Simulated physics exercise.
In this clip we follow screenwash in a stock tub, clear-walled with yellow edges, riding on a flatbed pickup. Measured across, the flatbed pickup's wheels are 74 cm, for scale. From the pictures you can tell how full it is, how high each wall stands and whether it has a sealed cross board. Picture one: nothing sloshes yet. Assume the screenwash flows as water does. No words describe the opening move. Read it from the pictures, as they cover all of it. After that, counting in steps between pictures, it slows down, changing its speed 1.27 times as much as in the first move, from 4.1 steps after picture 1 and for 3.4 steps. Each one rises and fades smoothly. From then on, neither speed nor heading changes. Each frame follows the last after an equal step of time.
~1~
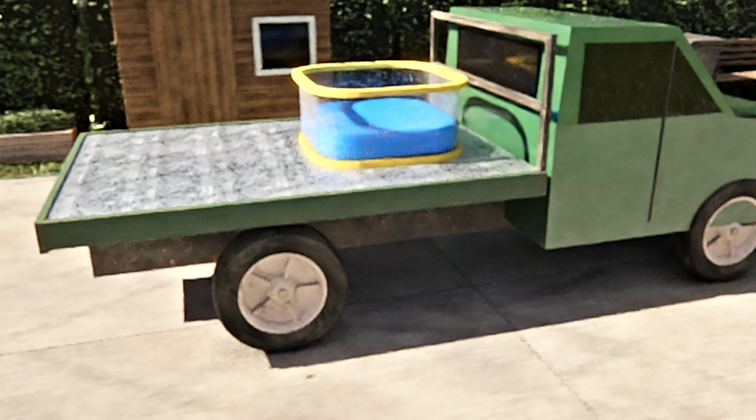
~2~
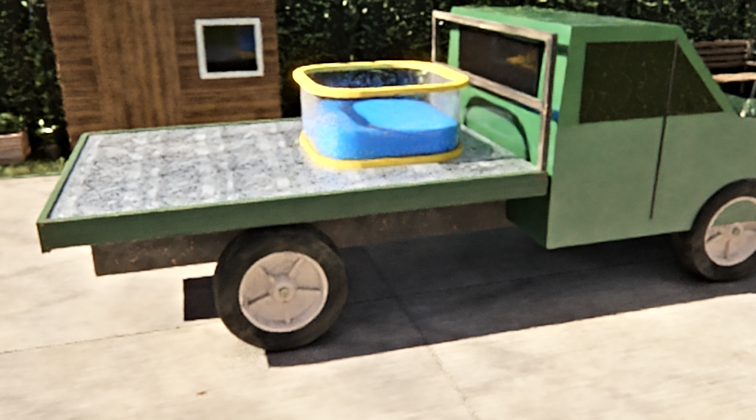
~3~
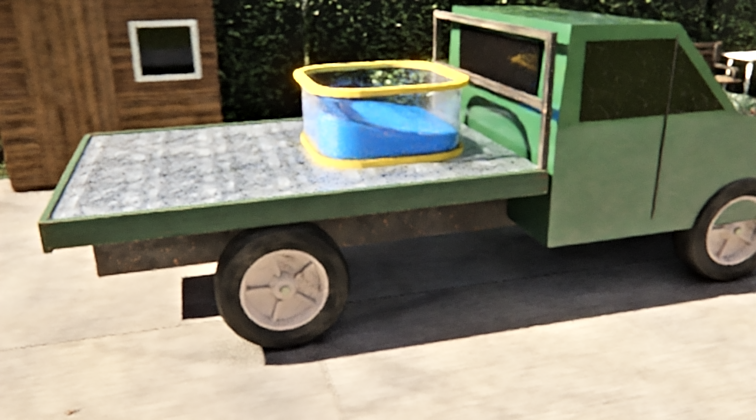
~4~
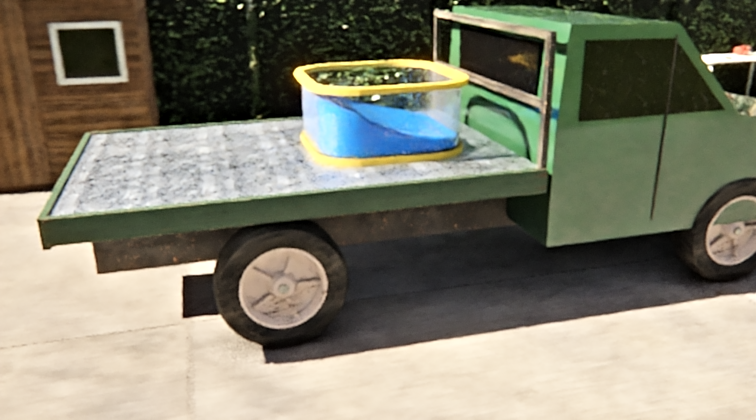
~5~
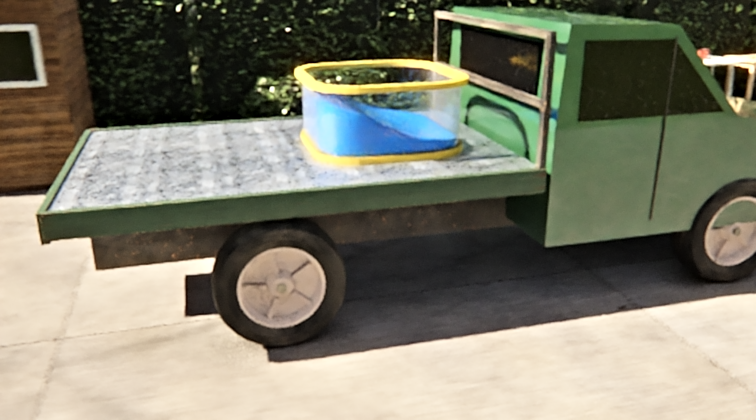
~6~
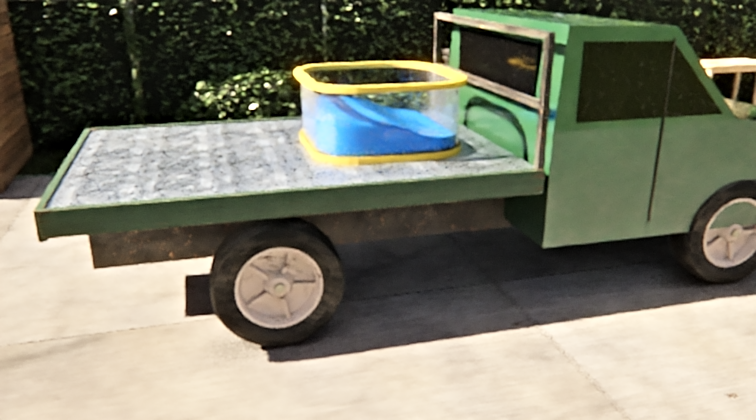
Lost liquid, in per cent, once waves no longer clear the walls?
9 percent.
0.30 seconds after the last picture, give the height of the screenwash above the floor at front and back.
It reads roughly 38 cm up front and 8 cm at the back.
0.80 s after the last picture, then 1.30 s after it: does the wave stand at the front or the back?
The surface rises towards the forward end and then towards the rear end.
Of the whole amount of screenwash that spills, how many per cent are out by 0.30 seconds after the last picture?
About 0 percent at that moment.
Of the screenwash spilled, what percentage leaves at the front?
Share: Near 80%.
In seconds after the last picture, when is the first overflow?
It first spills at close to 0.8 s.
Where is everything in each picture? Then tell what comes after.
In the first picture, level at the front (444, 121); level at the back (341, 129); still flat; the front is on the right, levels are read along the near wall; a wheel hub at (284, 297).
In the second picture, level at the front (445, 123); level at the back (342, 127); rising 2° towards the back.
In the third picture, level at the front (445, 129); level at the back (342, 117); rising 11° towards the back.
In the fourth picture, level at the front (444, 135); level at the back (341, 105); rising 19° towards the back.
In the fifth picture, level at the front (444, 136); level at the back (341, 103); rising 21° towards the back.
In the sixth picture, level at the front (443, 134); level at the back (340, 116); rising 13° towards the back; a wheel hub at (281, 292).
Then, 0.30 s after the last picture, front 38 cm, middle 12 cm, back 8 cm above the floor; no loss so far.
Then, 0.80 s after the last picture, front 19 cm, middle 17 cm, back 3 cm above the floor; the loss stands at 4 per cent, over the front.
Then, 1.30 s after the last picture, front 7 cm, middle 13 cm, back 29 cm above the floor; the loss stands at 6 per cent, over the front.
Then, 3.38 s after the last picture, the loss stands at 9 per cent, over the front, a little elsewhere, 12 of 137 litres.
